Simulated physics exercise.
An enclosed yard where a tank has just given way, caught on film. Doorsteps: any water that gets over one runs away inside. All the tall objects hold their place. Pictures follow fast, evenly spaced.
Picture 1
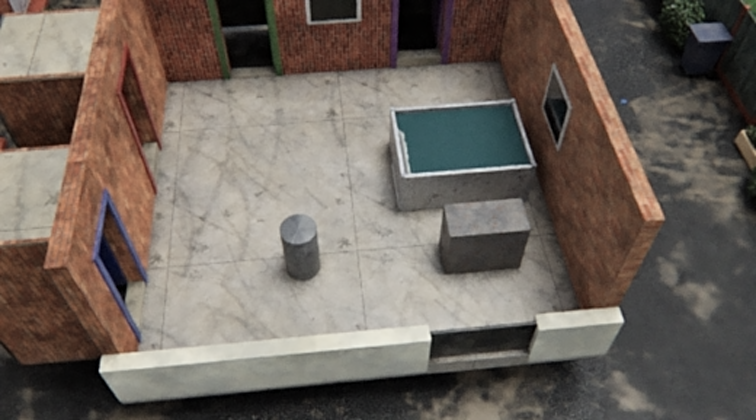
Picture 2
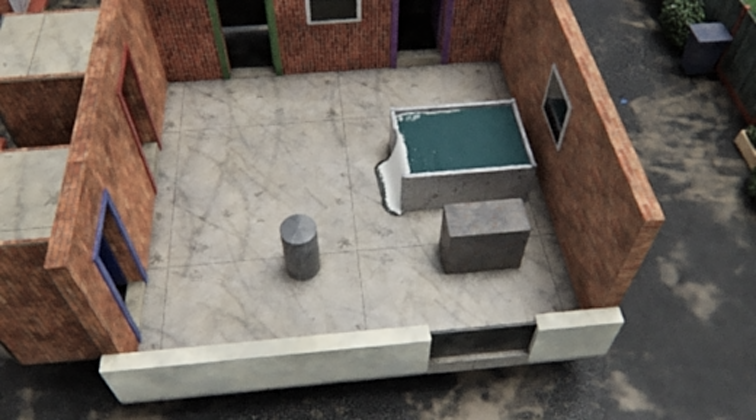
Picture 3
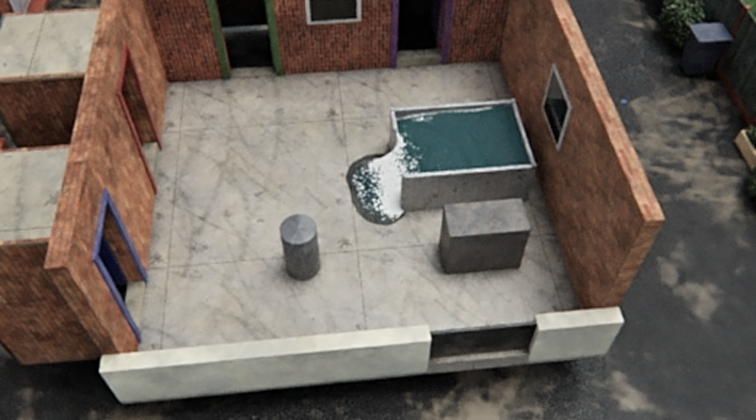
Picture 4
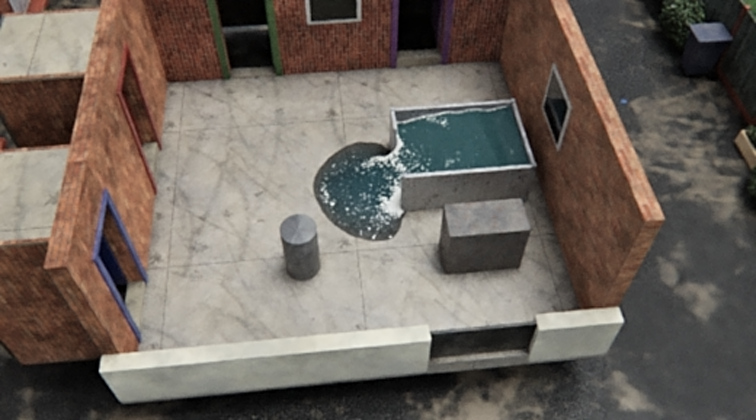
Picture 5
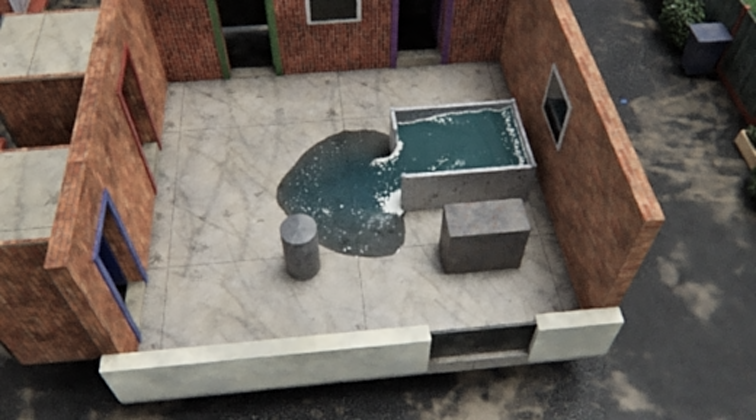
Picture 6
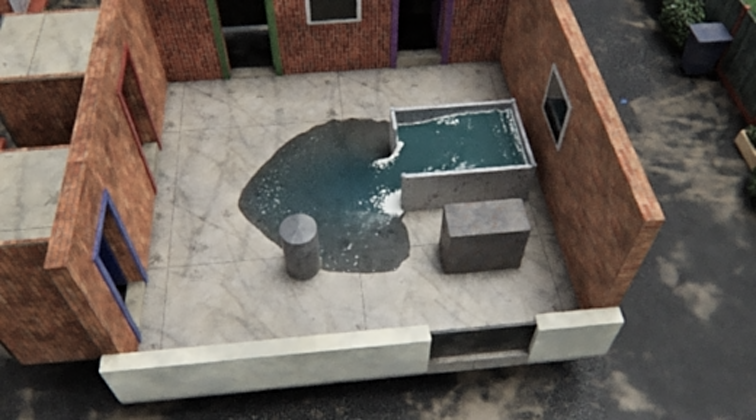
A brick-walled yard with a pale, cracked stone floor is seen from high above its low white front wall, the view staying still. A grey open tank of dark green water stands at the right, behind a grey block, with a grey cylinder near the centre and blue, red, green and purple surrounds on the openings. Water bursts from the tank's left side, foaming white, and spreads leftward and forward in a widening dark pool around the cylinder.
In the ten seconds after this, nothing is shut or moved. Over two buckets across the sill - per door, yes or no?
Purple door no, blue door yes, green door yes, red door no.
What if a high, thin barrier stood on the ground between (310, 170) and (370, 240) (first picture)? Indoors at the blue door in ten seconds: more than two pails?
The blue door falls short.
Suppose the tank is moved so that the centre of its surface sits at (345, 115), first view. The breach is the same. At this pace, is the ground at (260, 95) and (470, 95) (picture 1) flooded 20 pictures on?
The first spot is inundated and the second is left dry.
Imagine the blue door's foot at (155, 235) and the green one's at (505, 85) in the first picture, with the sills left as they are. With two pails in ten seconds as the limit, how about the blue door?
As I see it, blue door crosses the line.
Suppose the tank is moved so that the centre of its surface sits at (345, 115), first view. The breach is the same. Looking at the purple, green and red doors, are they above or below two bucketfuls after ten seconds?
My answer is that the purple door ends up beneath, the green door ends up above and the red door ends up above.
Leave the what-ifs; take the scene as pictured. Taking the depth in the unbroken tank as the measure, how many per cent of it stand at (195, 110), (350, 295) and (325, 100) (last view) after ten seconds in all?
About 8, 4 and 8 percent, in that order.
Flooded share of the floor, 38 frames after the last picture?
My estimate is near 80 per cent.
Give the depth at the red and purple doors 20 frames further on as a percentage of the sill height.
I'd put the first at close to 70 per cent and the second at close to 0 per cent.
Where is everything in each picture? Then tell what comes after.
Still water in the open tank at (460, 140), in the first picture.
The front is at (400, 213), out from the gap at (400, 176), in the second picture.
The front is at (355, 168), out from the gap at (400, 177), in the third picture.
The front is at (318, 187), out from the gap at (400, 178), in the fourth picture.
Water pours out at (400, 178) and has run to (283, 187), in the fifth picture.
Water pours out at (400, 178) and has run to (245, 209), in the sixth picture.
A moment on, water covers 40 % of the floor; the purple door not reached, the blue door not reached, the green door not reached, the red door wet at the sill, nothing in.
Next, water covers 50 % of the floor; the purple door not reached, the blue door under two buckets in, the green door wet at the sill, nothing in, the red door wet at the sill, nothing in.
Then, water covers 55 % of the floor; the purple door not reached, the blue door over two buckets in, the green door under two buckets in, the red door wet at the sill, nothing in.
Later, water covers 80 % of the floor; the purple door wet at the sill, nothing in, the blue door over two buckets in, the green door over two buckets in, the red door wet at the sill, nothing in.
In the end, water covers 100 % of the floor; the purple door wet at the sill, nothing in, the blue door over two buckets in, the green door over two buckets in, the red door wet at the sill, nothing in.
